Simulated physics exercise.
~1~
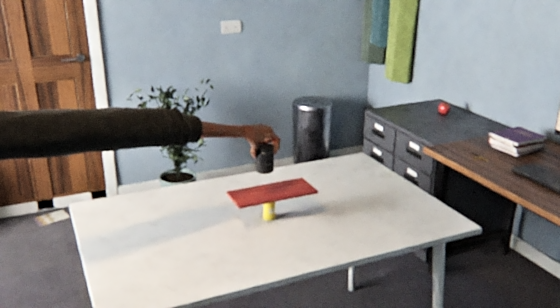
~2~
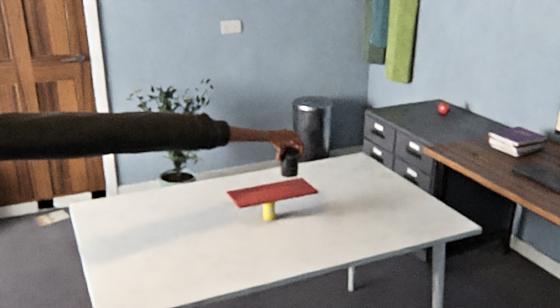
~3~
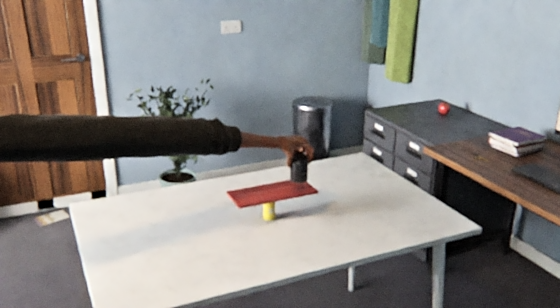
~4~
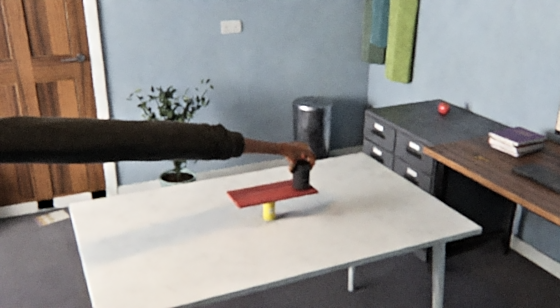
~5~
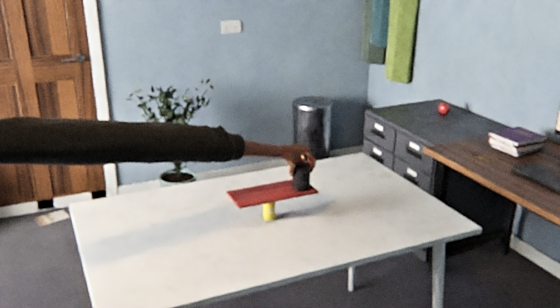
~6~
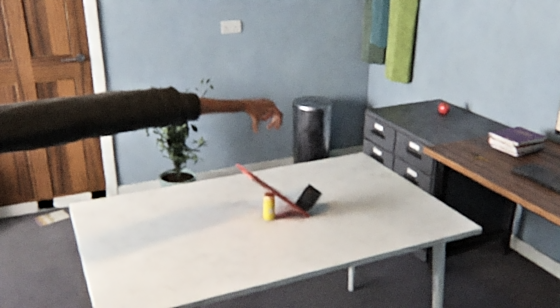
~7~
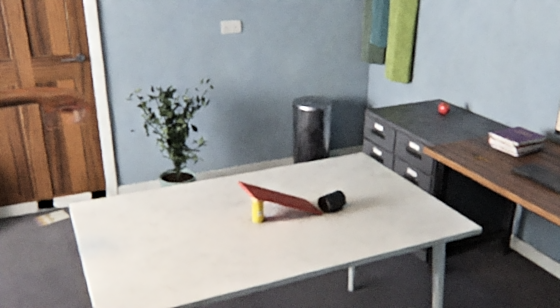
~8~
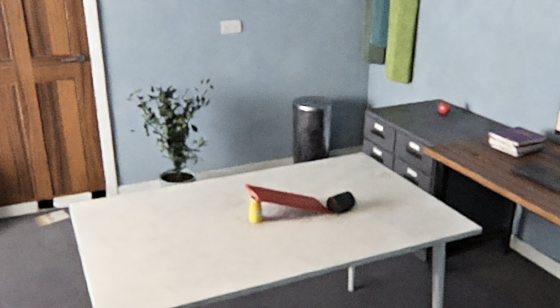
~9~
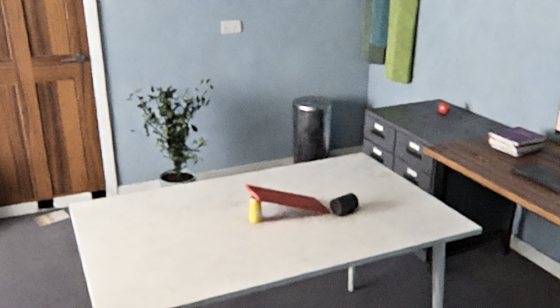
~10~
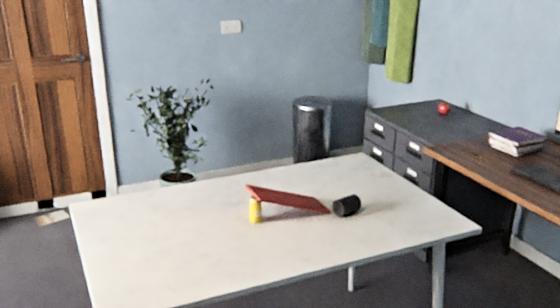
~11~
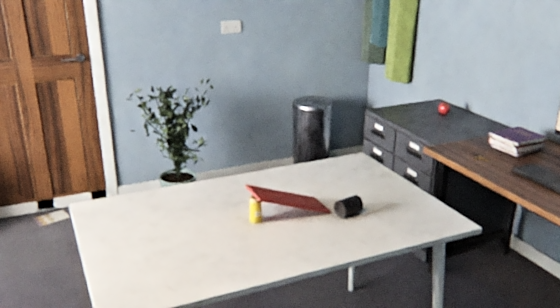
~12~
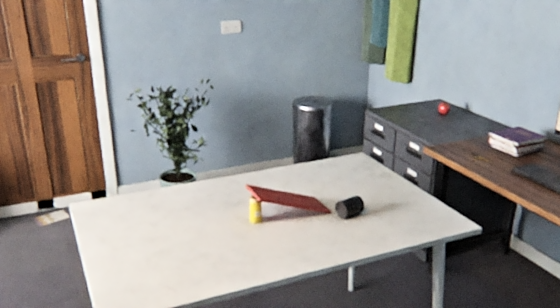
An arm lowered a black jar onto the right end of a red board balanced on a yellow shaker, then let go. The board tipped, the jar toppled onto its side on the table, and the board ended up slanted against the still-upright shaker.
